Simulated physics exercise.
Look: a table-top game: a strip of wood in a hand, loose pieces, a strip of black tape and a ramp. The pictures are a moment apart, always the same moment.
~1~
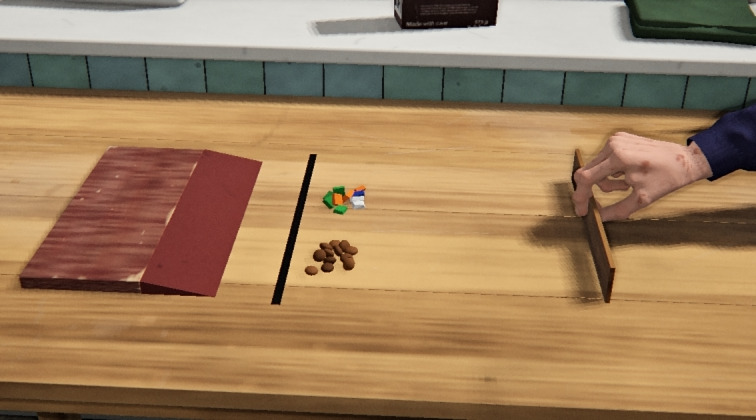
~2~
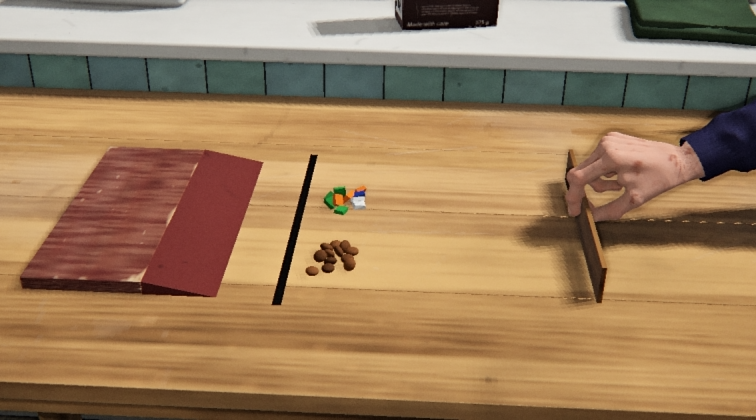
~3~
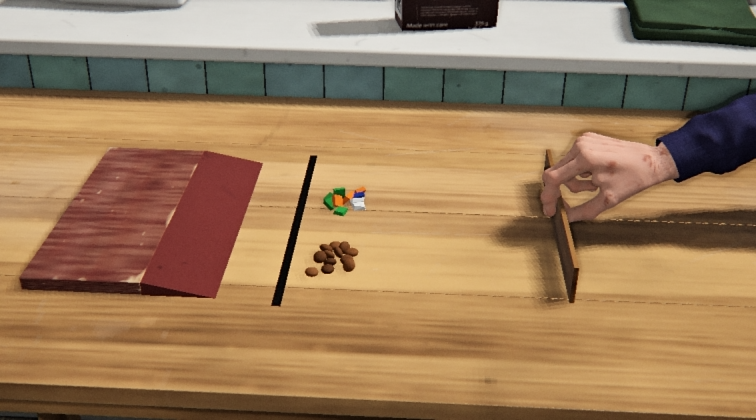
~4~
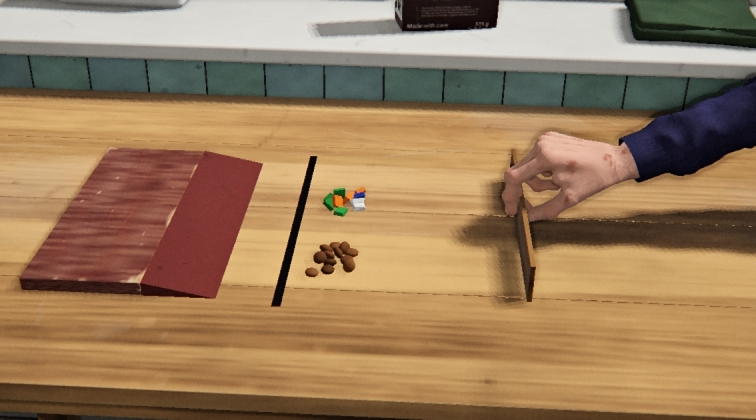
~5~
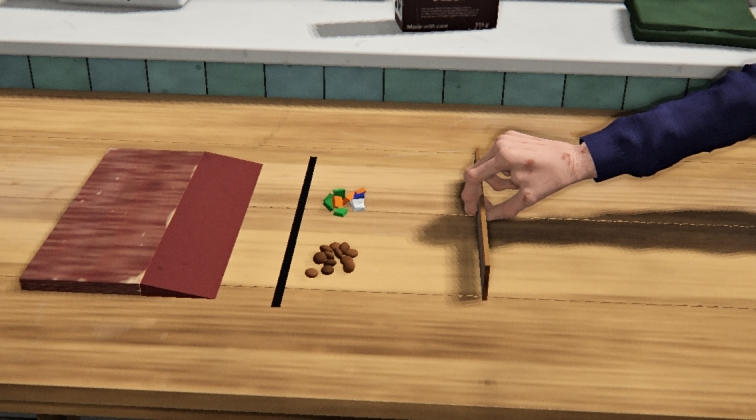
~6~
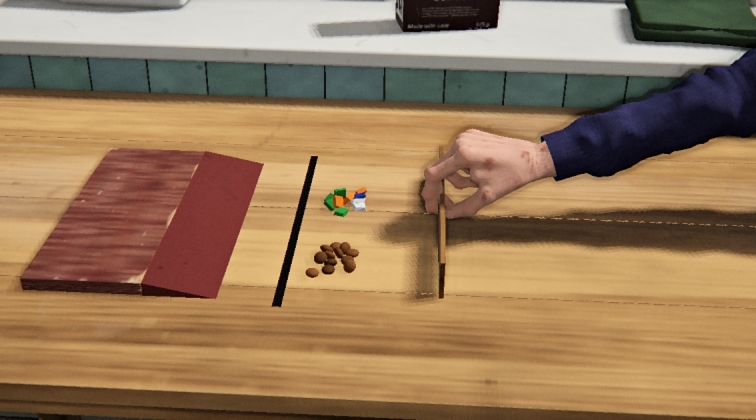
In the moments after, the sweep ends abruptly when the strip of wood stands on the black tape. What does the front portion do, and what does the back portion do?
Front portion - stuck below. Back portion - stuck below.
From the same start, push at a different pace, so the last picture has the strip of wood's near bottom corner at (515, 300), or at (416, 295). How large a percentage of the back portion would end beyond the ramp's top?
About 0 % the first time, about 0 % the second.
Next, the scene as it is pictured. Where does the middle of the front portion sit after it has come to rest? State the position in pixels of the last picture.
It ends up roughly at pixel (222, 256).
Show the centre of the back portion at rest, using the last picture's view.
About (254, 199).
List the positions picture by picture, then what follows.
In the first frame, strip of wood near (608, 275), at rest; black tape near (312, 160); top of the ramp near (144, 272); front portion near (328, 253), a few bits of dog kibble; back portion near (347, 197), a few mosaic tiles.
In the second frame, strip of wood near (600, 275); back portion near (348, 197).
In the third frame, strip of wood near (572, 275); front portion near (329, 255).
In the fourth frame, strip of wood near (530, 274); back portion near (347, 198).
In the fifth frame, strip of wood near (485, 272); front portion near (329, 256).
In the sixth frame, strip of wood near (442, 270); black tape near (313, 162); top of the ramp near (145, 273); front portion near (329, 256); back portion near (348, 199).
Then, 0.13 s on from there, strip of wood still moving, near (353, 195); front portion the whole lot short of the ramp; back portion the whole lot short of the ramp.
Then, 0.27 s on from there, strip of wood stopped at the black tape; front portion the whole lot short of the ramp; back portion the whole lot short of the ramp.
Then, 0.55 s on from there, strip of wood stopped at the black tape; front portion near two thirds on the ramp, near a third short of the ramp; back portion near a third on the ramp, near two thirds short of the ramp.
In the end, strip of wood stopped at the black tape; front portion none at all past the top, near two thirds on the ramp, near a third short of the ramp; back portion none at all past the top, near a third on the ramp, near two thirds short of the ramp.
